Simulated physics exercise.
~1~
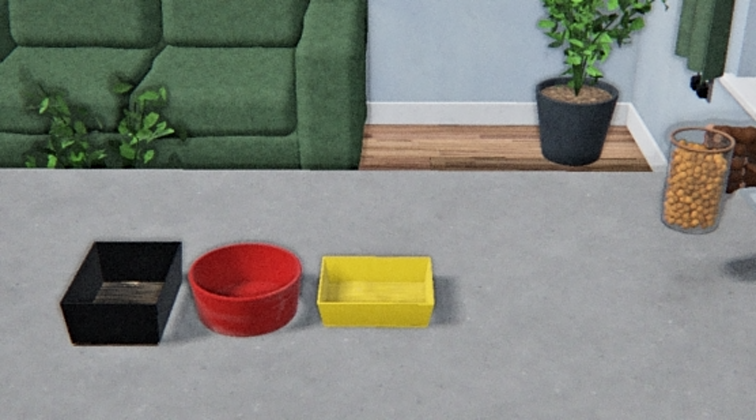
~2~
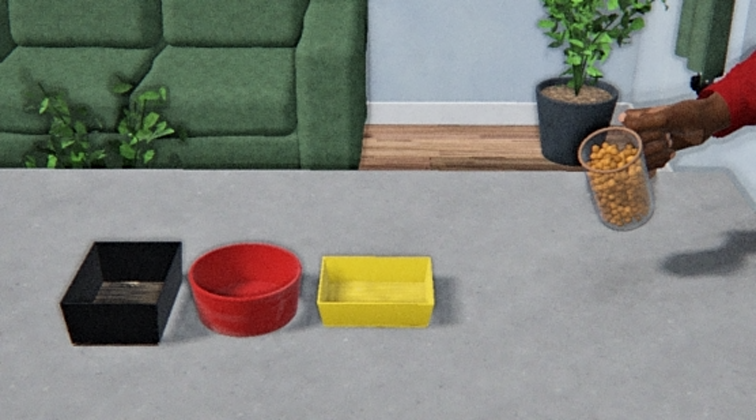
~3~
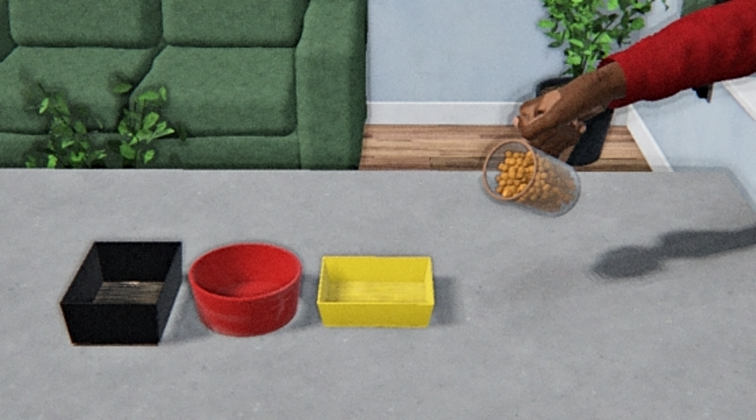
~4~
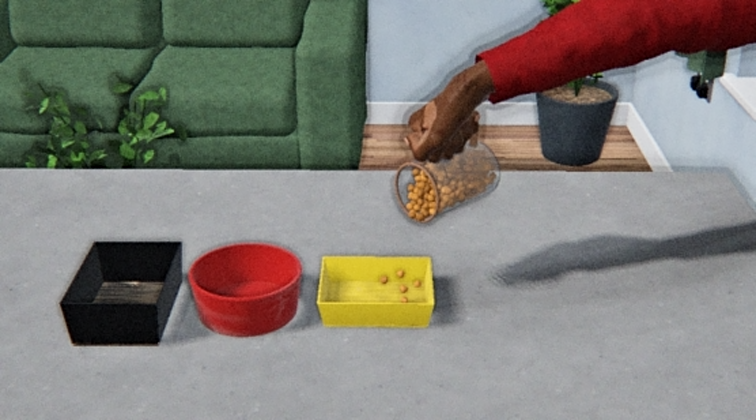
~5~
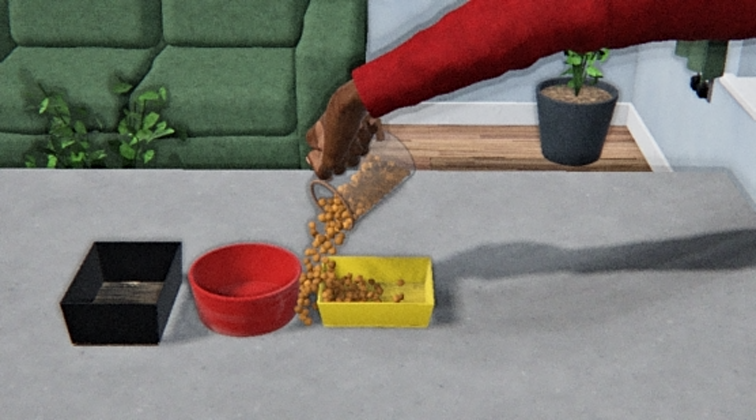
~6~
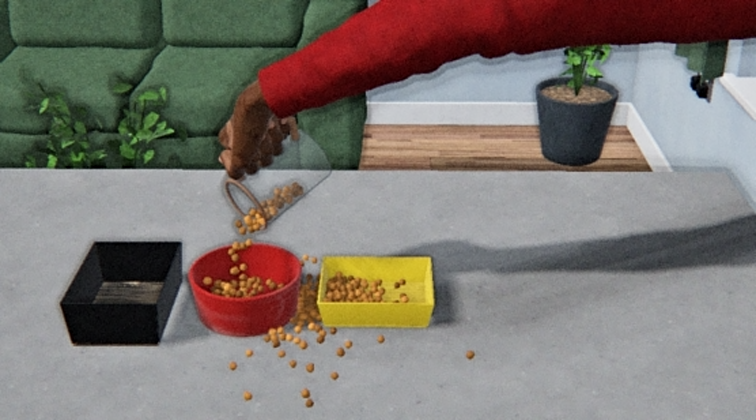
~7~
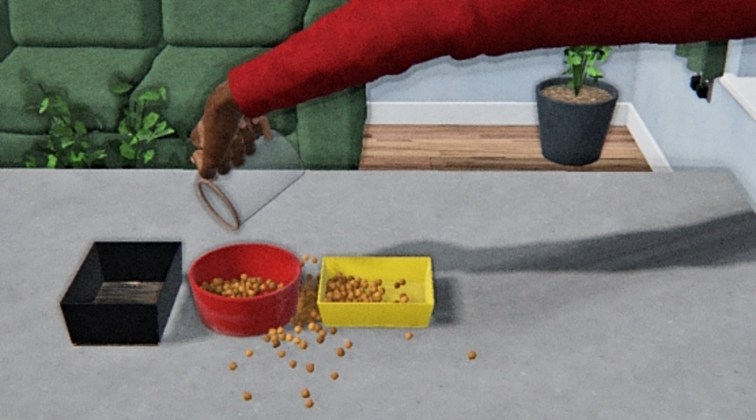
A grey tabletop is seen from slightly above, with a green sofa and potted plants behind it. A black tin, a red round dish and a yellow tin stand in a row from left to centre, while a clear cup of roasted chickpeas is at the far right. A hand in a red sleeve carries the cup leftward, tipping it further. Chickpeas drop into the yellow tin, then spill between it and the red dish, and finally pour into the dish. The cup ends empty above the dish, with chickpeas in both containers, some scattered on the table, and the black tin empty.
